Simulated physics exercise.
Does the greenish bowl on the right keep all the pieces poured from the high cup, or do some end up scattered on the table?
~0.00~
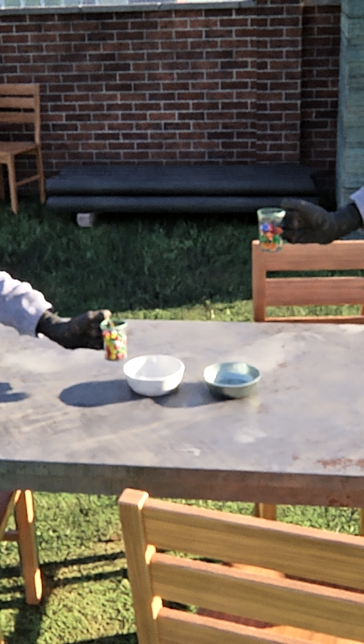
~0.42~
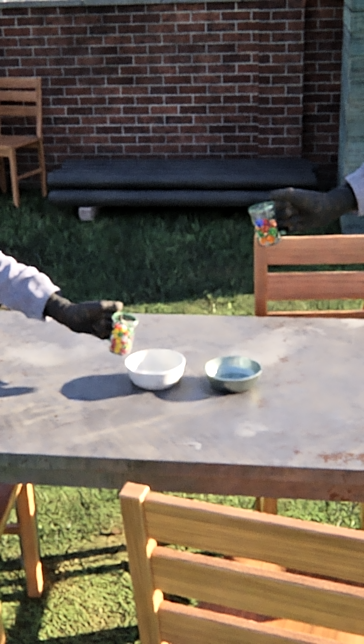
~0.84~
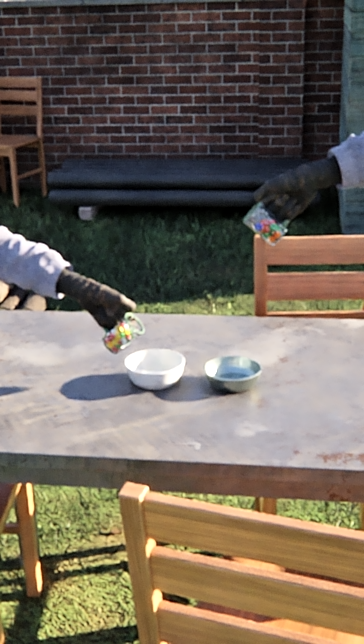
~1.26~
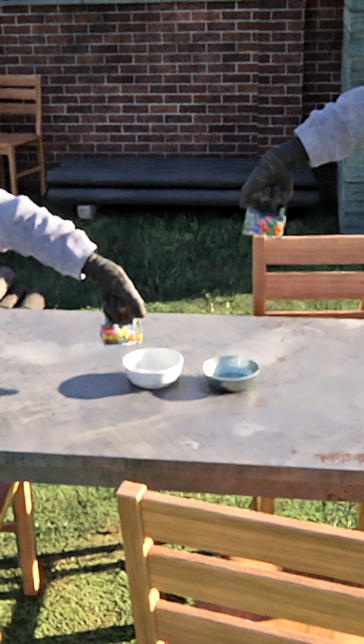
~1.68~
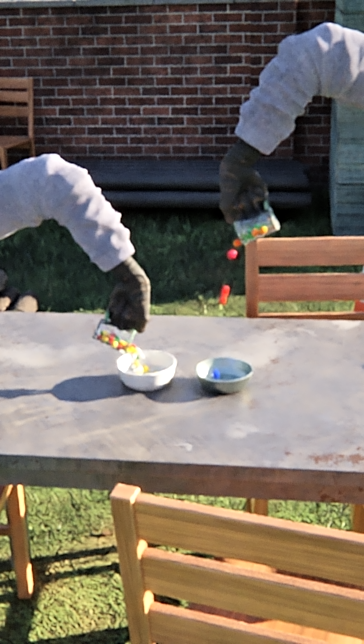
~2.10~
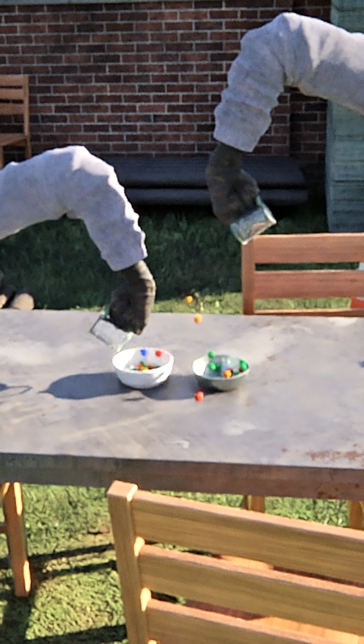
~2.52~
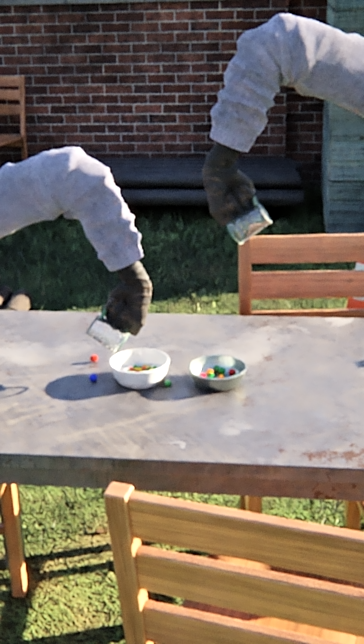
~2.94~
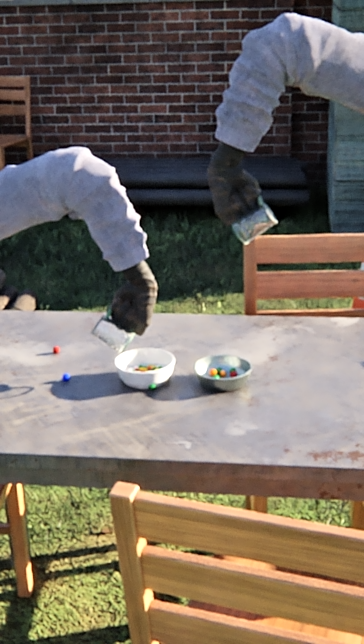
Some end up scattered on the table around the bowls, while the white bowl on the left holds everything poured from its own cup.
